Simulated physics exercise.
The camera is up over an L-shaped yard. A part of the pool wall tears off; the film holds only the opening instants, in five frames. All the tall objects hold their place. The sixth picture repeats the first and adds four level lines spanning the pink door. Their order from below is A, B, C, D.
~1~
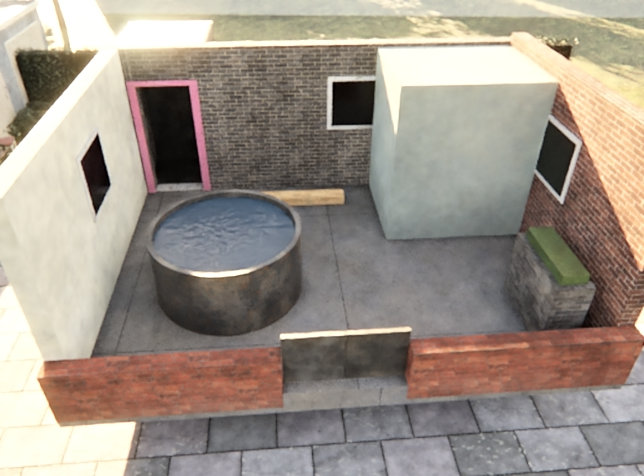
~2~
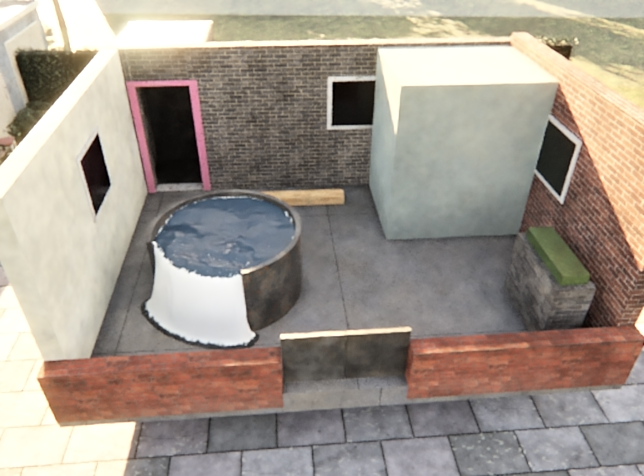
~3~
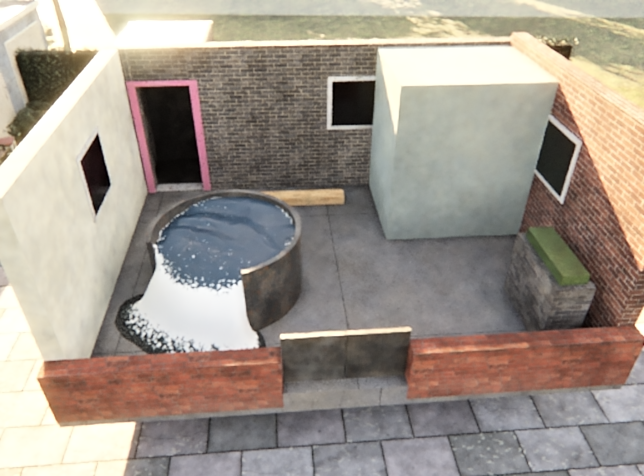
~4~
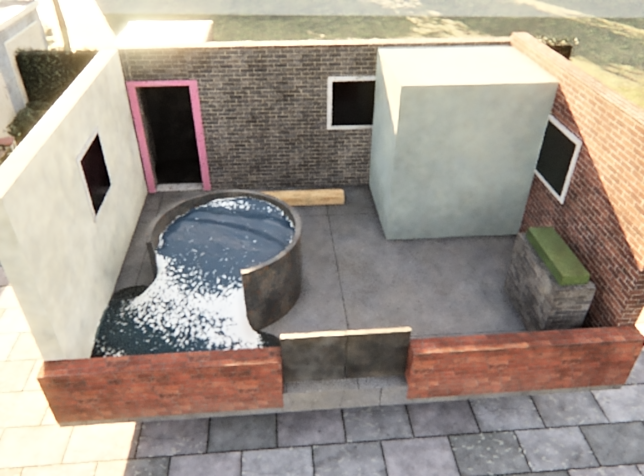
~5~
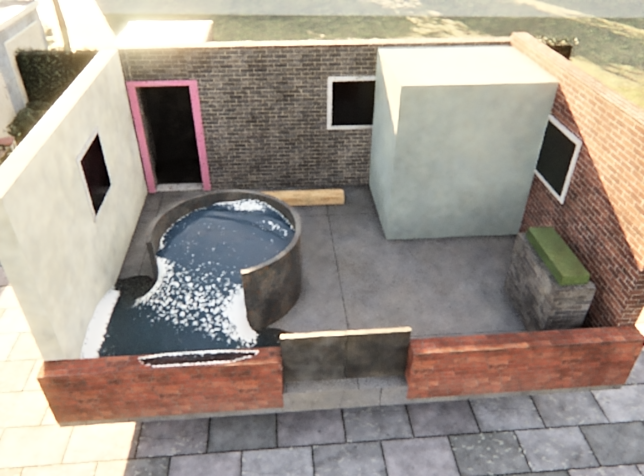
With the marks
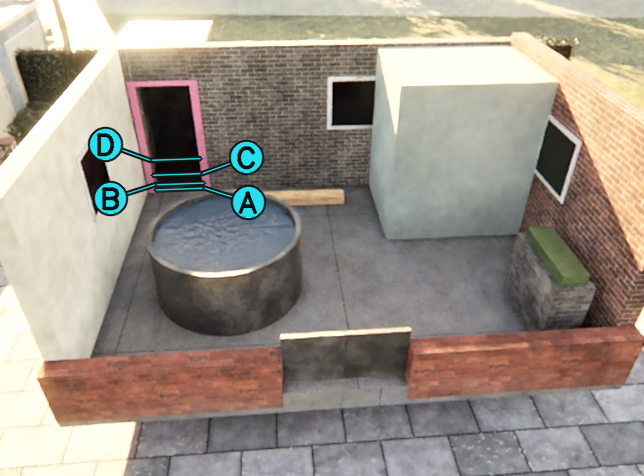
In a walled yard with a pink doorway and a shut gate, a round pool's water pours out through its front-left side in a white, foaming sheet, then spreads over the paving to the left wall and low front brick wall.
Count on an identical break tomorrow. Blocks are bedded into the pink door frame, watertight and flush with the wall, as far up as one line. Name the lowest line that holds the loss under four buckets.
I would pick height C.
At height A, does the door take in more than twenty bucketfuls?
Yes.
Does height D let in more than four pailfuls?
No, that is safe.
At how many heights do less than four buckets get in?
Two of the four.
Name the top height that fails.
That is height B.
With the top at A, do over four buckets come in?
Yes.
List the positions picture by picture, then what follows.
Water in the pool at rest, its middle at (225, 233); foot of the pink doorway at (180, 191); shut gate at (346, 340).
Water covers 2 % of the ground and shows as far out as (149, 301).
Water covers 6 % of the ground and shows as far out as (136, 301).
Water covers 11 % of the ground and shows as far out as (130, 293).
Water covers 15 % of the ground and shows as far out as (116, 283).
On the marked copy, A at (180, 189); B at (179, 183); C at (177, 174); D at (175, 159); from the bottom up A, B, C, D.
If A is chosen, dozens of bucketfuls pour in.
If B is chosen, some 15 bucketfuls get in.
If C is chosen, a splash gets over, under a bucket.
If D is chosen, nothing gets over.
